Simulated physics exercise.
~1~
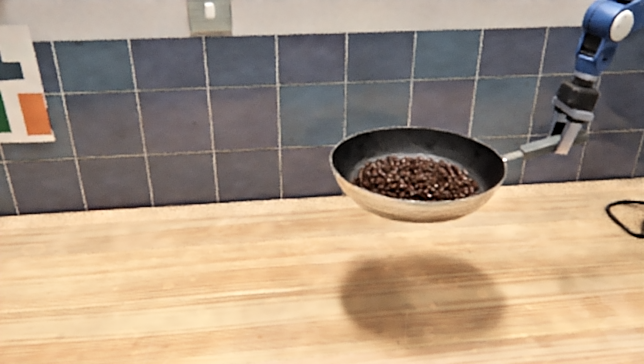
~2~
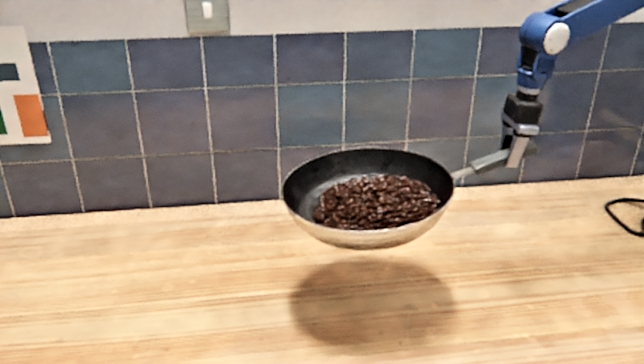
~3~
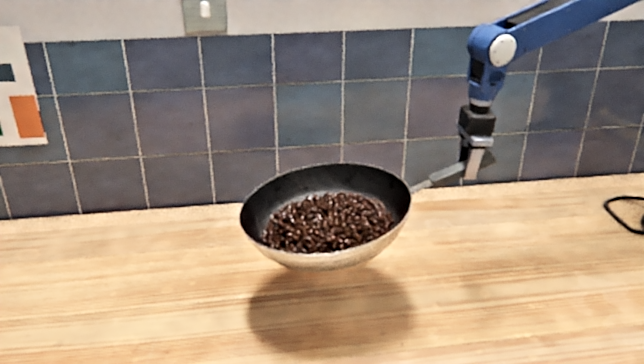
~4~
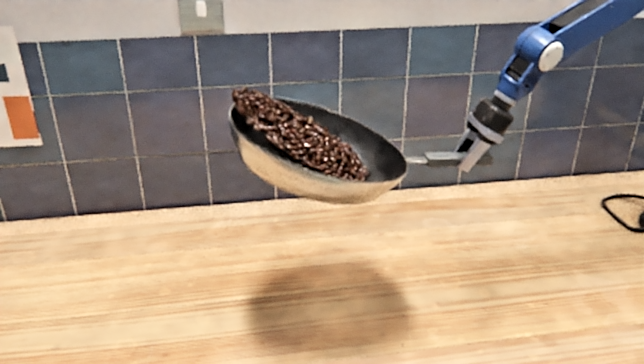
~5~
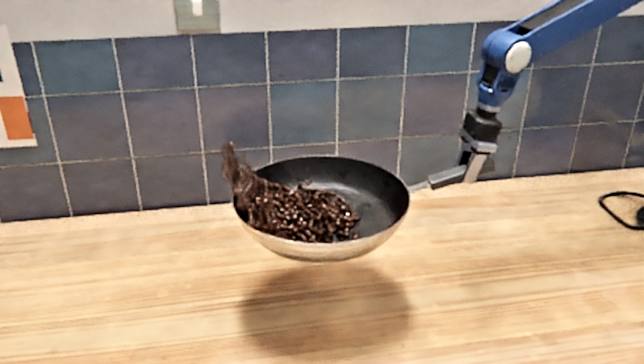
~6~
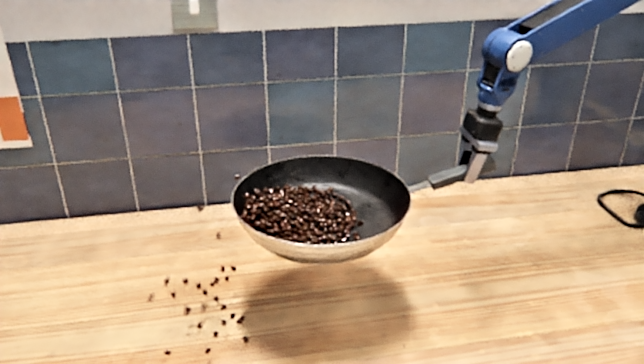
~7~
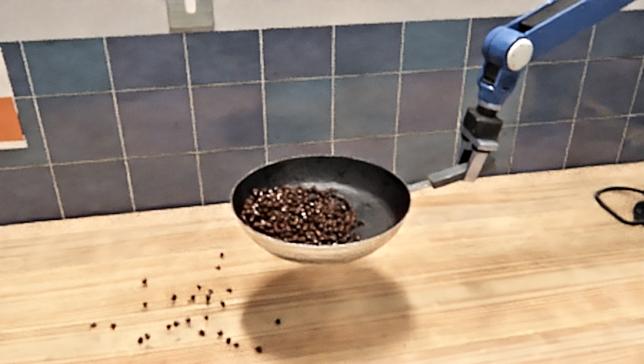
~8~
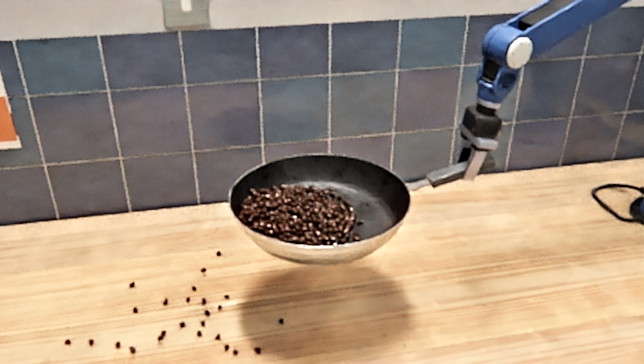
A robotic arm moves a pan left, tosses its beans, and spills some onto the table.
